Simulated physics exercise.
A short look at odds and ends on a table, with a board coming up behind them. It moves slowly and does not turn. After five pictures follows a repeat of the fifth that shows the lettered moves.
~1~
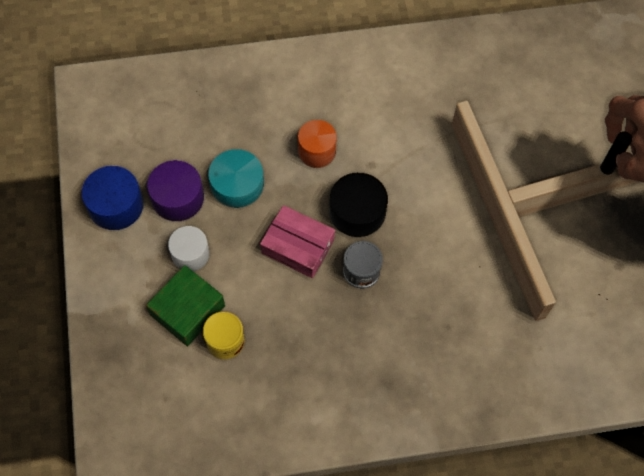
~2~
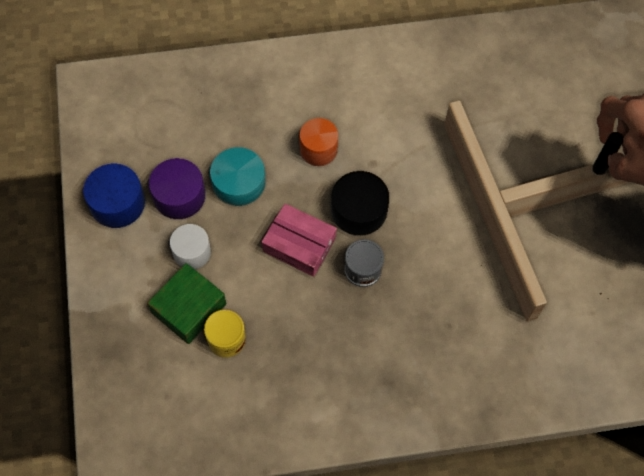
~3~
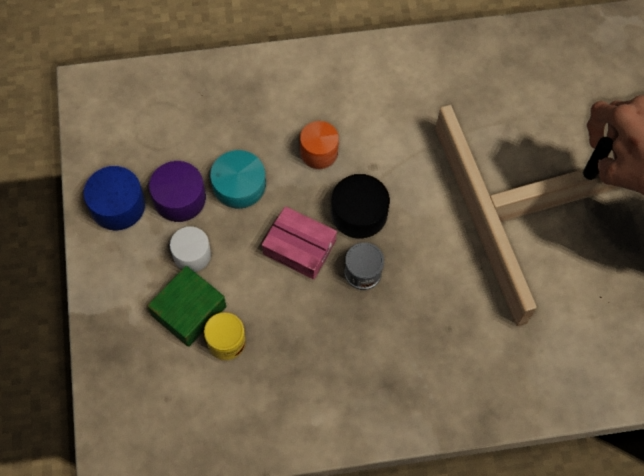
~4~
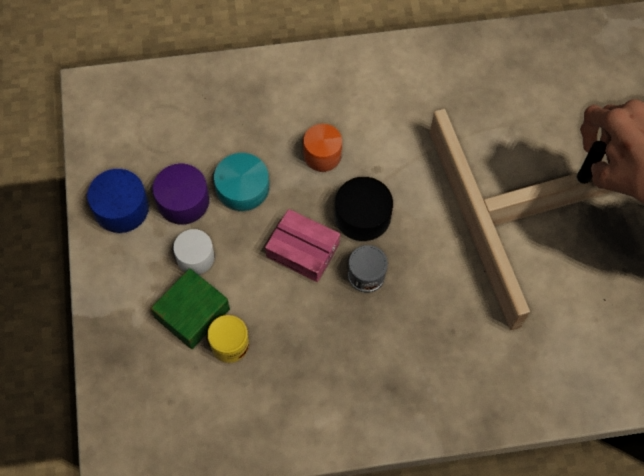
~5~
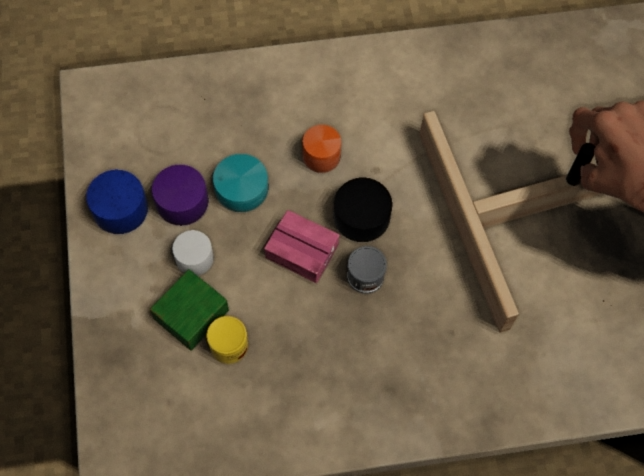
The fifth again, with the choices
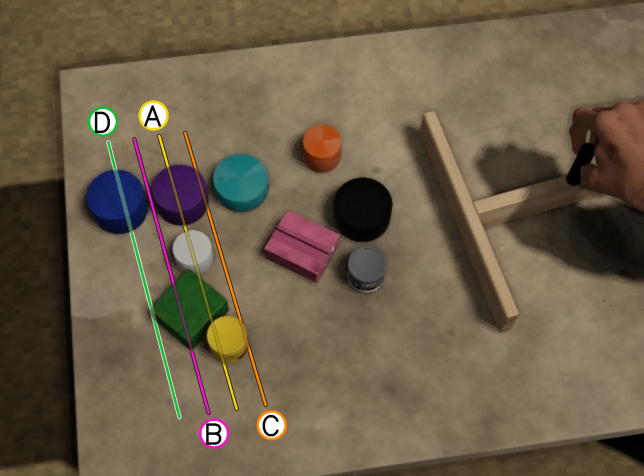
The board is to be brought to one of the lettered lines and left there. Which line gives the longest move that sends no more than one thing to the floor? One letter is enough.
B is the last line within the limit.
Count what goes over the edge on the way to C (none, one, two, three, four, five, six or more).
The count is none.
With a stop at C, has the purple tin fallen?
No.
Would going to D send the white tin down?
Yes.
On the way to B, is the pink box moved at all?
Yes.
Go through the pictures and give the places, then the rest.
The first picture shows black pot (358, 204); turquoise tin (237, 178); white tin (189, 249).
The second picture shows board (496, 198); green block (188, 304).
The third picture shows board (486, 203); pink box (299, 243).
The fourth picture shows board (480, 207); orange tin (323, 148).
The fifth picture shows board (469, 209); grey tin (366, 270); black pot (362, 209); turquoise tin (241, 183).
On the marked copy, A at (196, 264); B at (169, 268); C at (223, 261); D at (142, 271).
Following B. Soon after the start, board (362, 223); orange tin (306, 153); grey tin (349, 275).
Later, board (256, 237); blue pot (102, 202); green block (161, 333).
In the end, board (170, 248); blue pot (73, 197); white tin (79, 293); none fallen.
As for the rest, A is within the limit but short; C is within the limit but short; D drops three.
